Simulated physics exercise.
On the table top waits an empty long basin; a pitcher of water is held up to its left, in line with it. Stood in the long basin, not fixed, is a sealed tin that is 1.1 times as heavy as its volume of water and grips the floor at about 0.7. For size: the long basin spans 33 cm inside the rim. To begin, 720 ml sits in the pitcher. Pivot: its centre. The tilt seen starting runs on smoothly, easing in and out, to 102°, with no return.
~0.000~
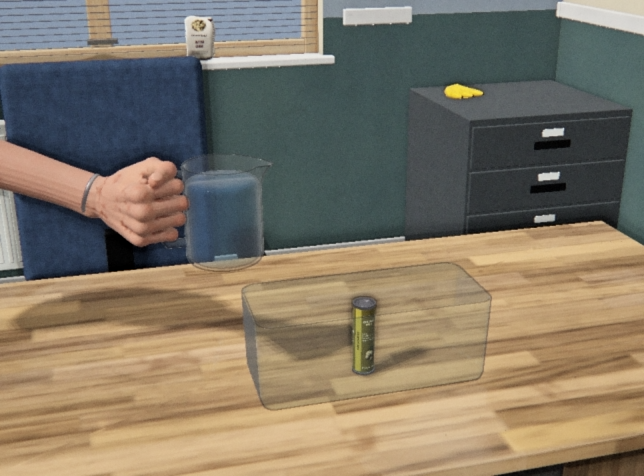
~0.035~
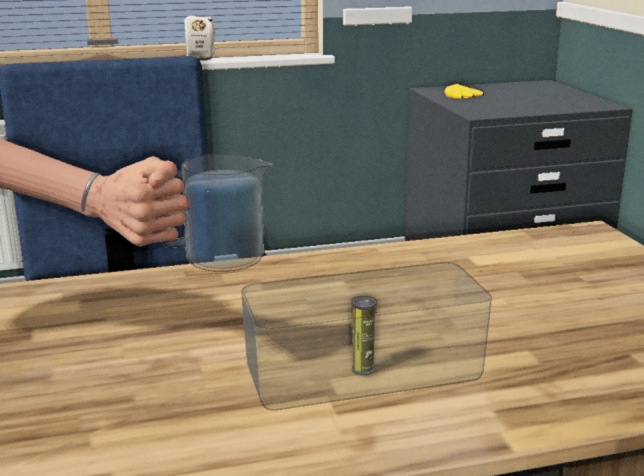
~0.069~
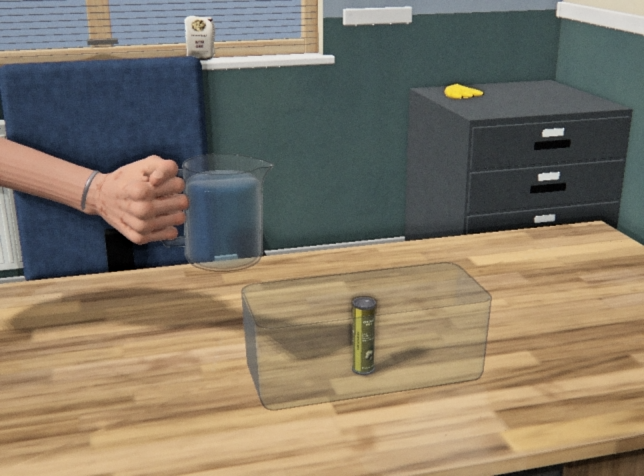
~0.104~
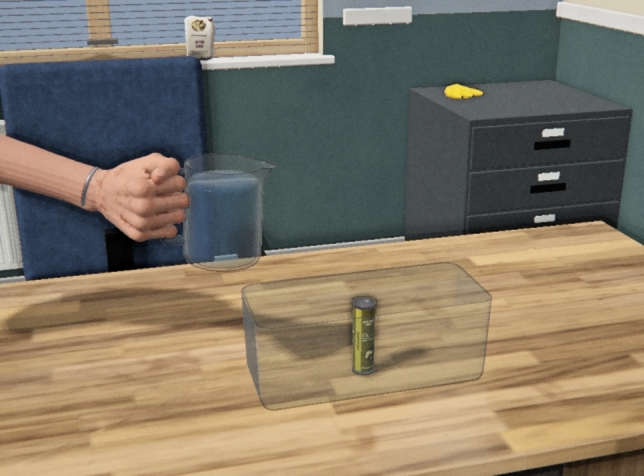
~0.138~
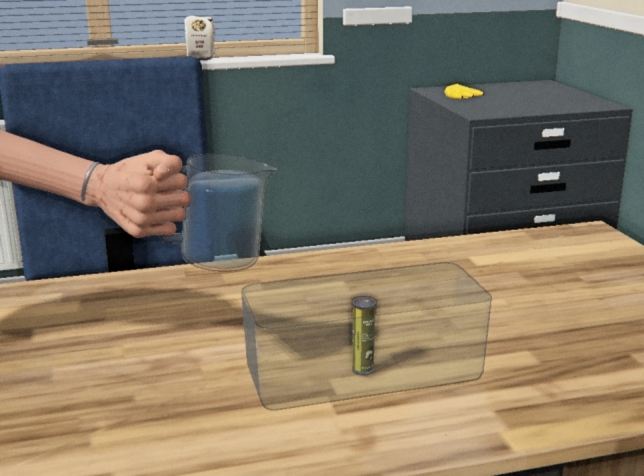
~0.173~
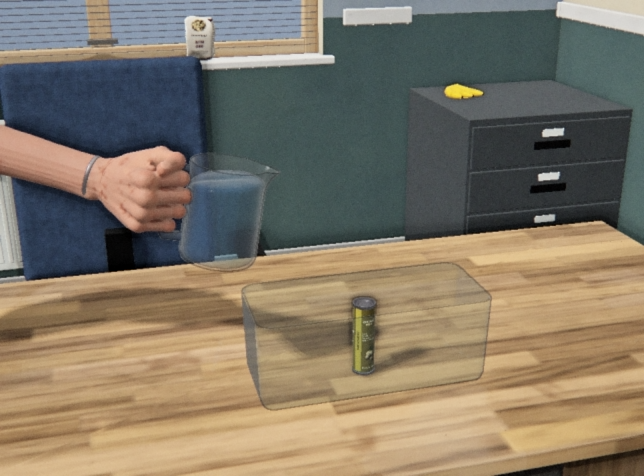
A hand held a clear pitcher of water still above a wooden table, then tilted it slightly to the right, beside a long see-through basin with a small dark-topped tin standing inside.
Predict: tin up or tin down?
It is not overturned.
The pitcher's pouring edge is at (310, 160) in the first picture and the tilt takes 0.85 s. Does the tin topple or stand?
Then it tips over.
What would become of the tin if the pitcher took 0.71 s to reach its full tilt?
Then it keeps standing.
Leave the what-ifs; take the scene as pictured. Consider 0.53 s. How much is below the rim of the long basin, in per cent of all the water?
I reckon close to 1 percent of it.
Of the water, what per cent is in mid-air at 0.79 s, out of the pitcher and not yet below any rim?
Roughly 22 %.
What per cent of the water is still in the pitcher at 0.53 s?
86 %.
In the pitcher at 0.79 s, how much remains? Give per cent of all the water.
36 %.
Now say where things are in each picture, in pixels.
In the first frame, it leans 0°; its right rim is at (273, 162); the water meets the walls at (185, 182) and (258, 176); the long basin's rim runs from (249, 308) to (474, 281); the tin's top is at (364, 306).
In the second frame, it leans 0°; its right rim is at (273, 162); the water meets the walls at (185, 182) and (258, 177).
In the third frame, it leans 2°; its right rim is at (274, 163); the water meets the walls at (186, 182) and (258, 177).
In the fourth frame, it leans 4°; its right rim is at (276, 165); the water meets the walls at (187, 181) and (259, 177).
In the fifth frame, it leans 7°; its right rim is at (278, 167); the water meets the walls at (188, 182) and (262, 177).
In the sixth frame, it leans 10°; its right rim is at (280, 170); the water meets the walls at (190, 182) and (264, 178).
After 0.53 s the tilt is 70° and 85 per cent is still to pour; the tin stands where it began.
After 0.79 s the tilt is 101° and 37 per cent is still to pour; the tin stands where it began.
After 1.06 s the tilt is 102° and 7 per cent is still to pour; the tin stands where it began.
After 1.35 s the tilt is 102° and 1 per cent is still to pour; the tin stands where it began.
In the end the tin stands where it began.
